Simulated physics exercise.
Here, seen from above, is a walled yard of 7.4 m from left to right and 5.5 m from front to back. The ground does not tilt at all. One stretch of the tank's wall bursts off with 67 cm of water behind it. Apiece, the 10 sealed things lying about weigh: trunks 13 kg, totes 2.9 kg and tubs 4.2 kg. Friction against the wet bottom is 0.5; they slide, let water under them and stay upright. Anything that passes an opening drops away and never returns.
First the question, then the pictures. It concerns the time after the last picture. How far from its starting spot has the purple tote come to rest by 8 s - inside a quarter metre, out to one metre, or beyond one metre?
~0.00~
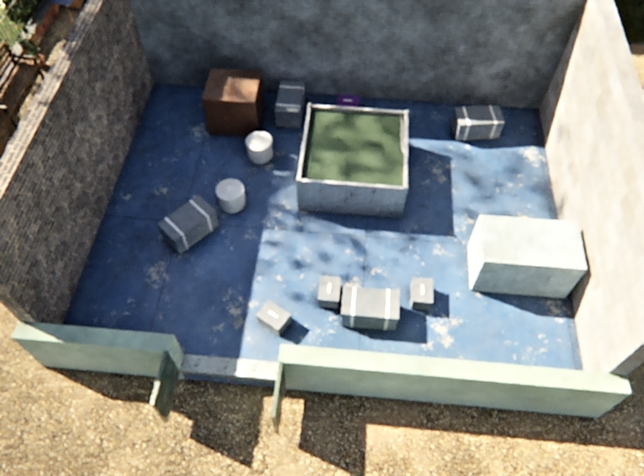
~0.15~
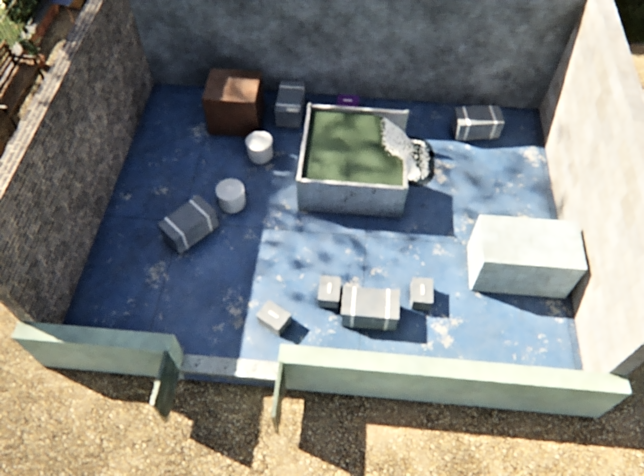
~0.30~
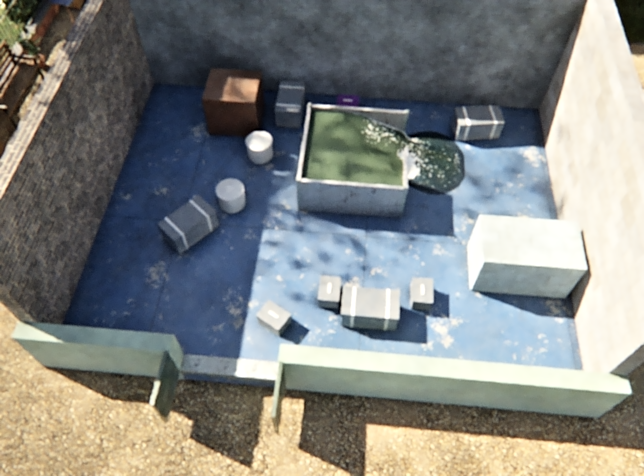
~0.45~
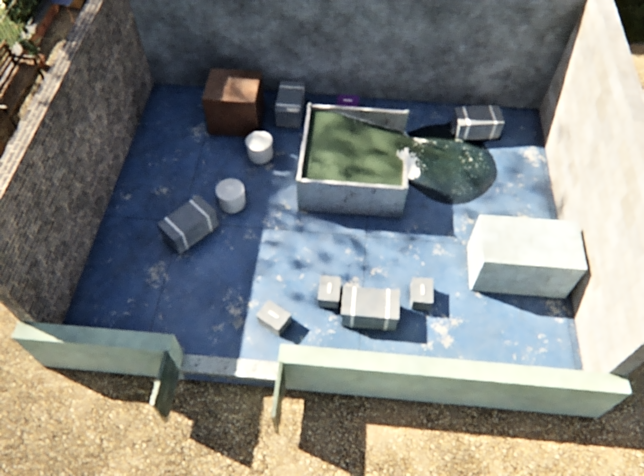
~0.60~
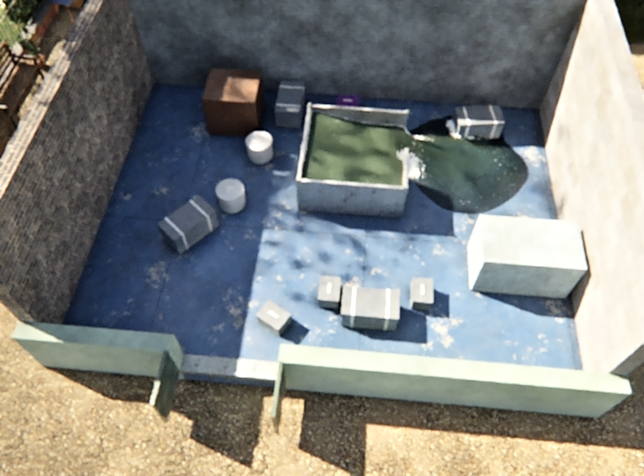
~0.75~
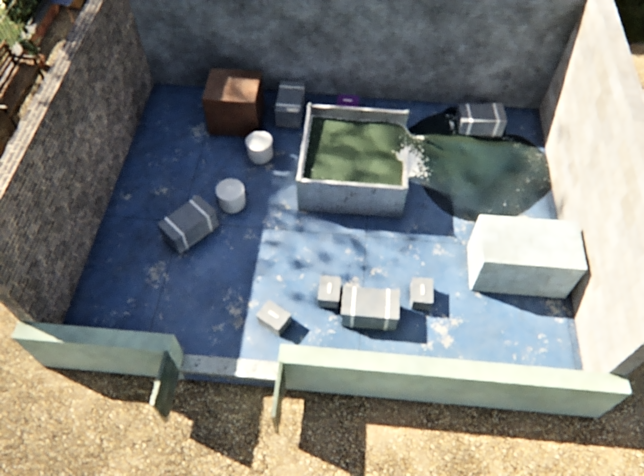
Long shift.
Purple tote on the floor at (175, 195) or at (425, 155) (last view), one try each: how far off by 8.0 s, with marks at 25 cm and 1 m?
Try one: It hardly moves. Try two: It is washed away.
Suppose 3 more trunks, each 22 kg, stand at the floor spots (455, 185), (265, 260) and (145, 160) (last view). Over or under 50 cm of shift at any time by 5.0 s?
In the order listed: Across the line; behind the line; behind the line.
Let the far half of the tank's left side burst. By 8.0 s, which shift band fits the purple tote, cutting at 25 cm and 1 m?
Had it gone that way, the purple tote would be borne far.
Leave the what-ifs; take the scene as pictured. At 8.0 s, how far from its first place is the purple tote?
Around 200 cm from the start.
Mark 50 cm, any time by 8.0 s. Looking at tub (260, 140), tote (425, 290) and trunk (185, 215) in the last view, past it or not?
The first never reached the threshold, the second never reached the threshold, and the third never reached the threshold.
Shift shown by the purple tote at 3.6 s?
Displacement near 0 cm.
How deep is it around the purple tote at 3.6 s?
Around 2 cm.
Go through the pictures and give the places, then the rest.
The first frame shows the purple tote at (348, 101) rests on the ground; water covers 2.6 m2; 0 of 10 have shifted.
The second frame shows the purple tote at (348, 101), on the bottom; 3.1 m2 under water; 0 of 10 have shifted.
The third frame shows the purple tote at (348, 101) rests on the ground; 3.8 m2 under water; 0 of 10 have shifted.
The fourth frame shows the purple tote at (348, 101) rests on the ground; 4.8 m2 under water; 0 of 10 have shifted.
The fifth frame shows the purple tote at (348, 101), on the bottom; 5.9 m2 under water; 0 of 10 have shifted.
The sixth frame shows the purple tote at (348, 101) rests on the ground; water covers 7.3 m2; 1 of 10 have shifted.
After 1.6 s the purple tote is near (348, 101), 0.0 m from its start, aground; 0 of 10 are out; 1 afloat.
After 3.6 s the purple tote is near (348, 101), 0.0 m from its start, aground; 0 of 10 are out; 1 afloat.
After 5.6 s the purple tote is near (296, 117), 1.0 m from its start, afloat; 0 of 10 are out; 3 afloat.
After 8.0 s the purple tote is near (288, 174), 2.1 m from its start, aground; 0 of 10 are out; 4 afloat.
